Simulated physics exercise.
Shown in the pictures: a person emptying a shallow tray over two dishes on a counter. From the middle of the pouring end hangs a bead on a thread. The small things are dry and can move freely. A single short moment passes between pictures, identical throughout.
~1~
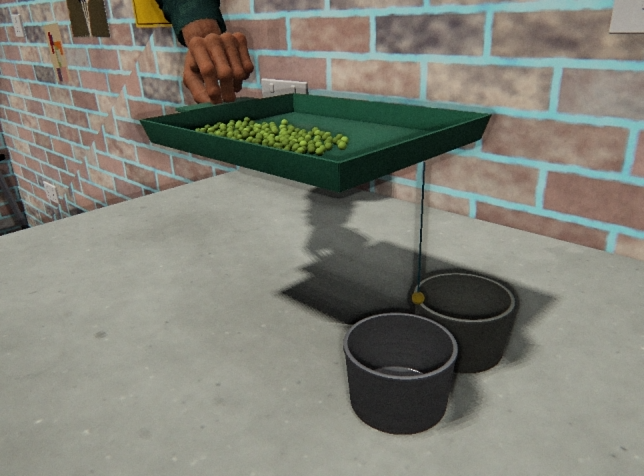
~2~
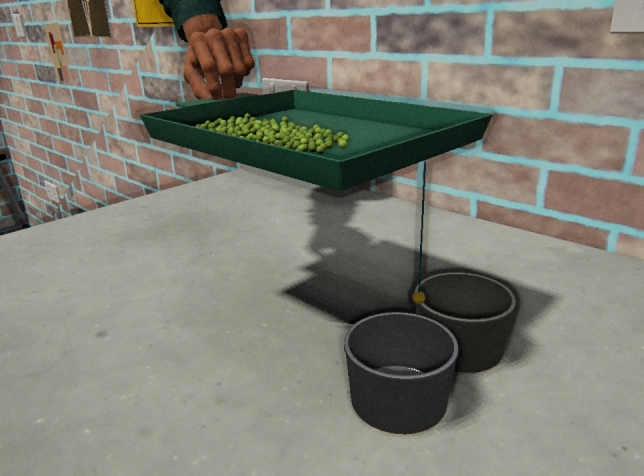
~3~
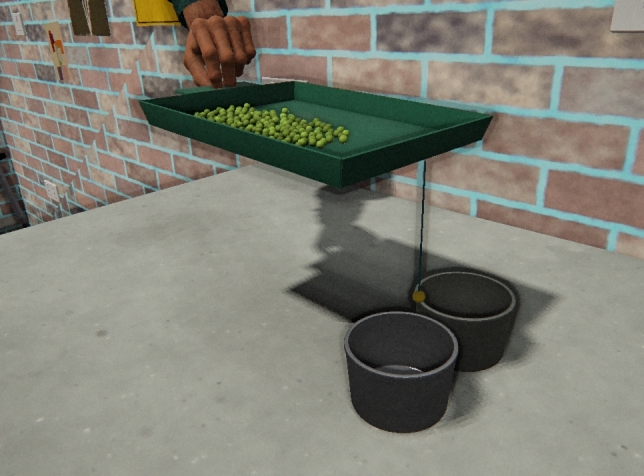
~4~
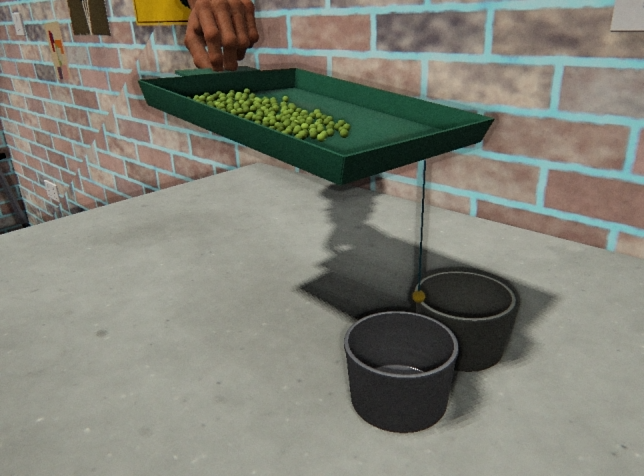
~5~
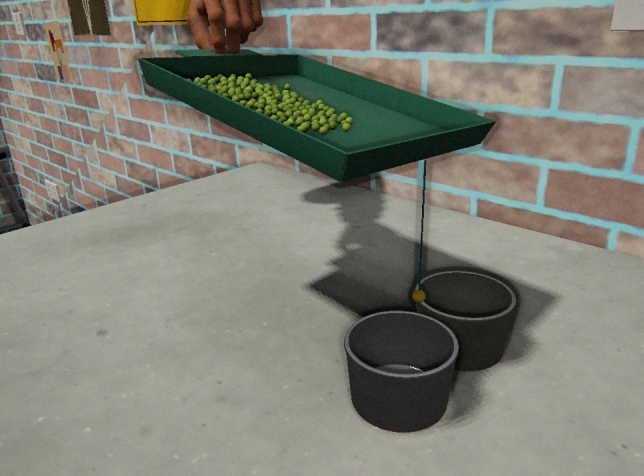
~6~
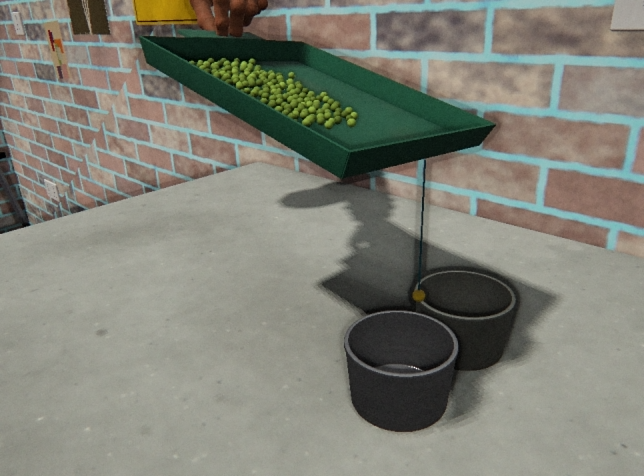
At first, a hand holds the far left end of a green tray of small green peas nearly level above two dark dishes on a grey counter. Then the hand raises that end steadily, and the tray slants down toward the right, its right corner dipping lowest, while the peas shift only slightly.
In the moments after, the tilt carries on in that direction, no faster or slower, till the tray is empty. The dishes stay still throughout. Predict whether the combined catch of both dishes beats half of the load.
The combined catch beats half.
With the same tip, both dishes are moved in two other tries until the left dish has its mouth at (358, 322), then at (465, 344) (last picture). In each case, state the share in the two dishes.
Respectively 0 % and 70 %.
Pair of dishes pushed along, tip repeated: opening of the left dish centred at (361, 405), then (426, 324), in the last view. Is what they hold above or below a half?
Well, not up to half at the first spot and in excess of half at the second.
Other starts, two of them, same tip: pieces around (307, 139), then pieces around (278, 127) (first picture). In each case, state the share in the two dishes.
Roughly 70 and 70 percent, in that order.
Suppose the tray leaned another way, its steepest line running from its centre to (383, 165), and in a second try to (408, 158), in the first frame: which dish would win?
It would be the left-side one to begin with, and after that the left-side one.
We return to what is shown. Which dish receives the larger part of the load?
Looking at the end state, it is the right-side one.
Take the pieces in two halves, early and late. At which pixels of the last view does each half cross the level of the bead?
Early half: (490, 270); late half: (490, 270).
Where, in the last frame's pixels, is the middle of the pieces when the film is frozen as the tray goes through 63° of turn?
I'd mark the middle close to (453, 146).
Soon, tray tipped steeply; most on the tray; a stray few in the right dish; a small part outside both; a small part in the air.
A while on, tray tipped past a quarter turn; about a quarter on the tray; about a third in the right dish; a small part outside both; about a third in the air.
Towards the end, tray tipped past a quarter turn; about two thirds in the right dish; about a third outside both.
Finally, tray tipped past a quarter turn; none in the left dish; about two thirds in the right dish; about a third outside both.
